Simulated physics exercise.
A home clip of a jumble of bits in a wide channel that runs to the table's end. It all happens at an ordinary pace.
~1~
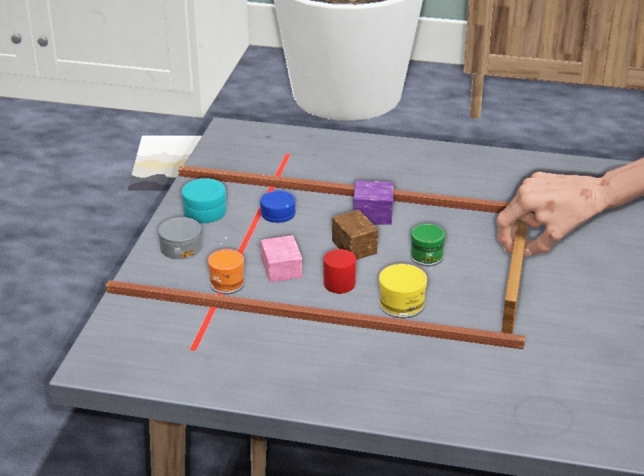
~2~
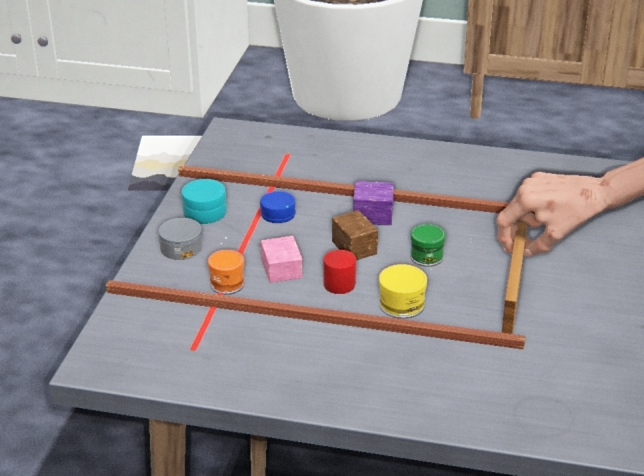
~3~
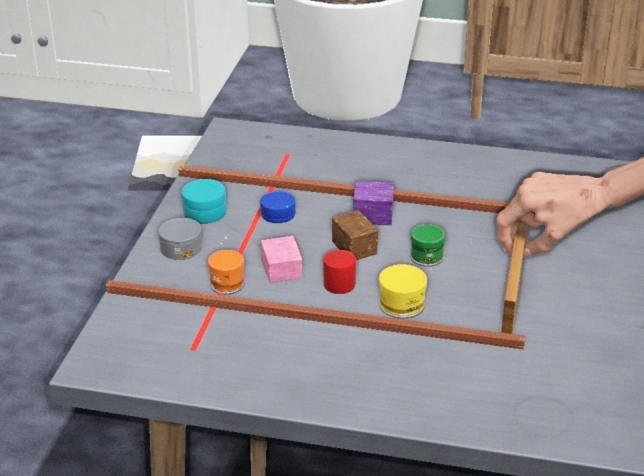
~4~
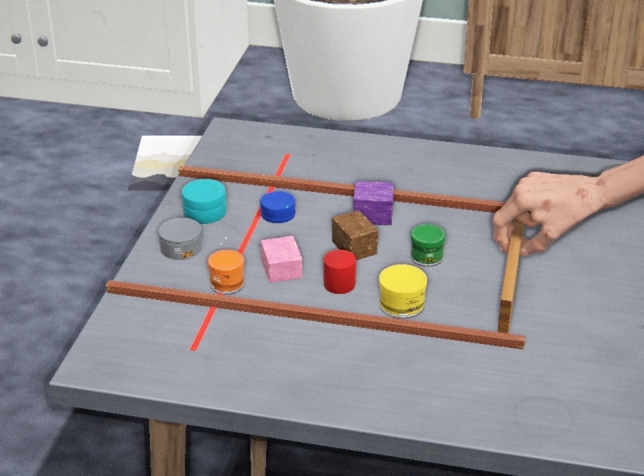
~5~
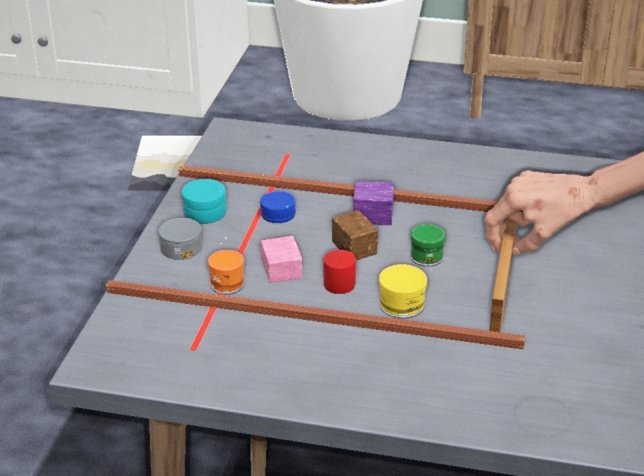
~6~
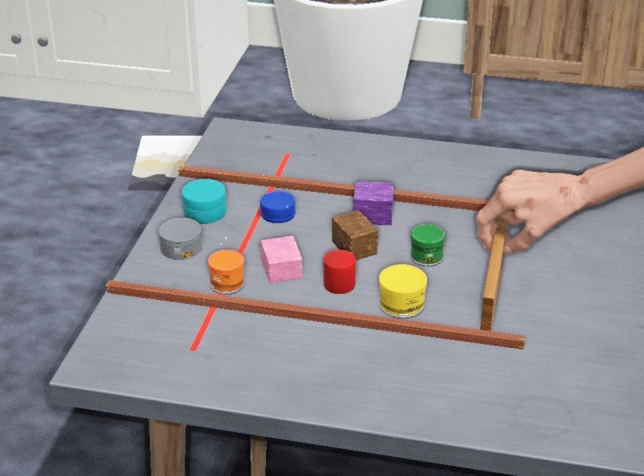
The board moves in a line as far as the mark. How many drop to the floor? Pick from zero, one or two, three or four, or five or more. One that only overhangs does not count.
Here the number that fall off is zero.
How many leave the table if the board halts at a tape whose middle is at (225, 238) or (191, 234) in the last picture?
In that order 0 and 3.
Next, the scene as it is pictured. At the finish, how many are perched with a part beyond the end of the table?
The number is 1.
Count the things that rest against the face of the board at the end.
It touches 4.
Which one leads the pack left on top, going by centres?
Foremost is the turquoise lid.
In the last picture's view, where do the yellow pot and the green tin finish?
First (202, 271), then (232, 223).
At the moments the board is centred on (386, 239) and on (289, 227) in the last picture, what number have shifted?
By then 4, and 8.
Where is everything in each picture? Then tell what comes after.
Grey tub (180, 238); turquoise lid (204, 201); orange pot (227, 272); board (518, 255); tape (246, 240), in the first frame.
Turquoise lid (204, 201); blue lid (278, 207), in the second frame.
Orange pot (227, 272); green tin (427, 245), in the third frame.
Grey tub (181, 239); board (514, 255), in the fourth frame.
Turquoise lid (204, 201); yellow pot (402, 292), in the fifth frame.
Grey tub (181, 239); turquoise lid (204, 201); orange pot (227, 272); board (498, 253); tape (246, 240), in the sixth frame.
A little later, none off yet; grey tub at rest near (181, 239); turquoise lid at rest near (204, 201); orange pot at rest near (227, 272).
When it is over, the number that fall off is zero.
